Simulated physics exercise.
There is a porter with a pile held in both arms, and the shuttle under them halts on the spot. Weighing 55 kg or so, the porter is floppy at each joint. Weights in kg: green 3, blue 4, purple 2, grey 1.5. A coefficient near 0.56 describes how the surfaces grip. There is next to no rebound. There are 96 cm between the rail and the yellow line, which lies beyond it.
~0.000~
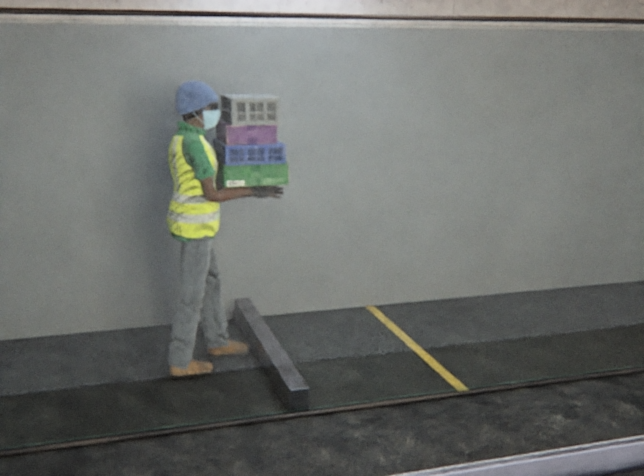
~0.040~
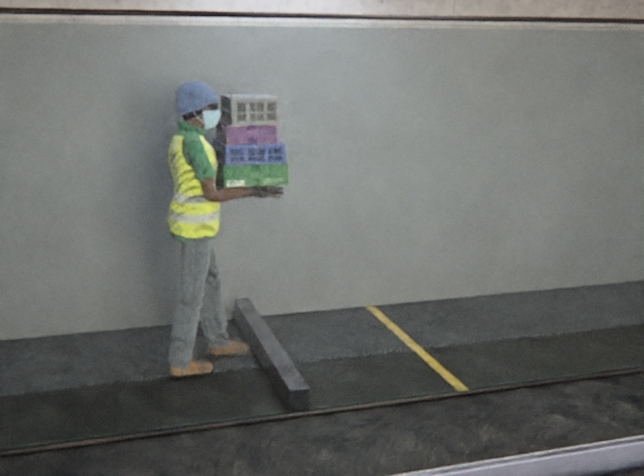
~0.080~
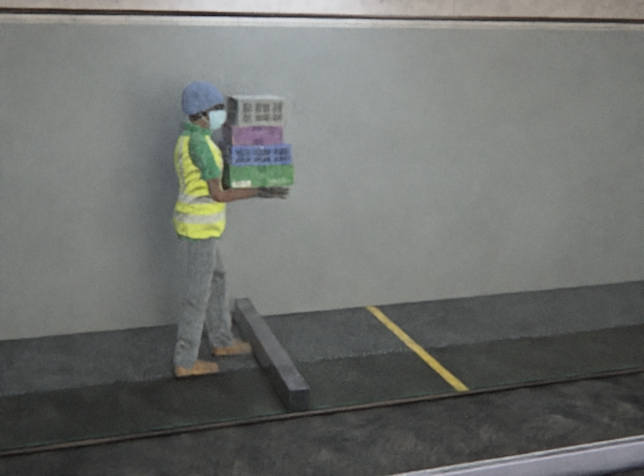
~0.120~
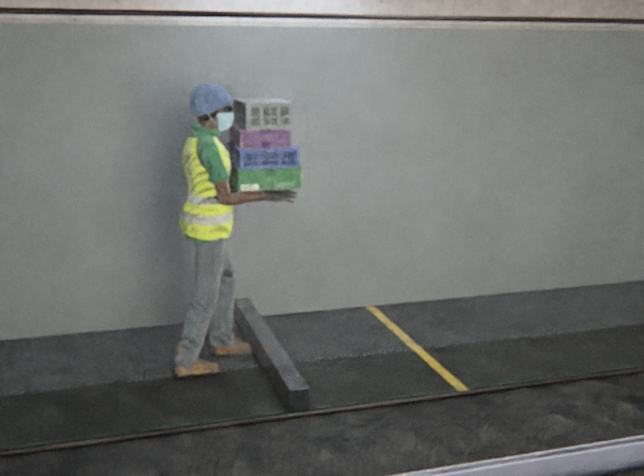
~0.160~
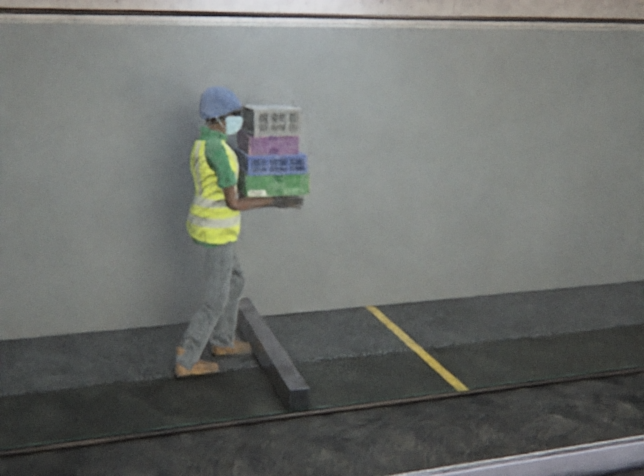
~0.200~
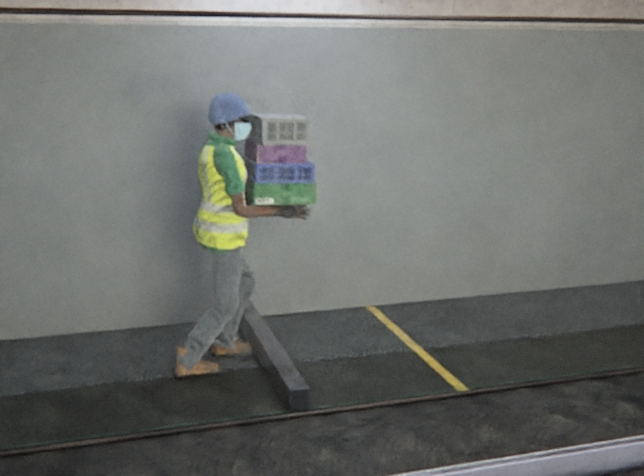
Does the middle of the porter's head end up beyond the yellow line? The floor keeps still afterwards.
My guess is it never reaches the line.
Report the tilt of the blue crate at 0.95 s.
About 170 degrees.
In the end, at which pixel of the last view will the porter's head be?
(345, 282).
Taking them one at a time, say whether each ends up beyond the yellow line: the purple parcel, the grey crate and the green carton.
Result: Purple parcel over; grey crate over; green carton not over.
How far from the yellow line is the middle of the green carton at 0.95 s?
Measured short of the mark: Approx. 50 cm.
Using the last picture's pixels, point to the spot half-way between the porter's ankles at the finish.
The midpoint ends up close to (225, 322).
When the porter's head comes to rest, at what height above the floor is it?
Head height at the end: Near 30 cm.
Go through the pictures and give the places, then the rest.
The first picture shows porter's head (193, 119), blue crate (248, 150), green carton (250, 170), yellow line (442, 371).
The second picture shows porter's head (193, 119), blue crate (248, 150), green carton (250, 170).
The third picture shows porter's head (199, 119), blue crate (254, 151), green carton (256, 171).
The fourth picture shows porter's head (207, 120), blue crate (262, 154), green carton (263, 174).
The fifth picture shows porter's head (215, 124), blue crate (270, 160), green carton (271, 180).
The sixth picture shows porter's head (224, 129), blue crate (277, 169), green carton (278, 188), yellow line (442, 371). Everything loose set off at about 1.1 m/s.
After 0.45 s the porter's head is 78 cm short of the yellow line, near (287, 198) in the last picture's view.
After 0.65 s the porter's head is 50 cm short of the yellow line, near (328, 278) in the last picture's view; the blue crate 33 cm short of the yellow line, tilted 80°.
After 0.95 s the porter's head is 45 cm short of the yellow line, near (332, 271) in the last picture's view.
At rest, 2.5 s, green carton stops short of the yellow line; blue crate stops short of the yellow line; purple parcel crosses the yellow line; grey crate crosses the yellow line; porter's head stops short of the yellow line.
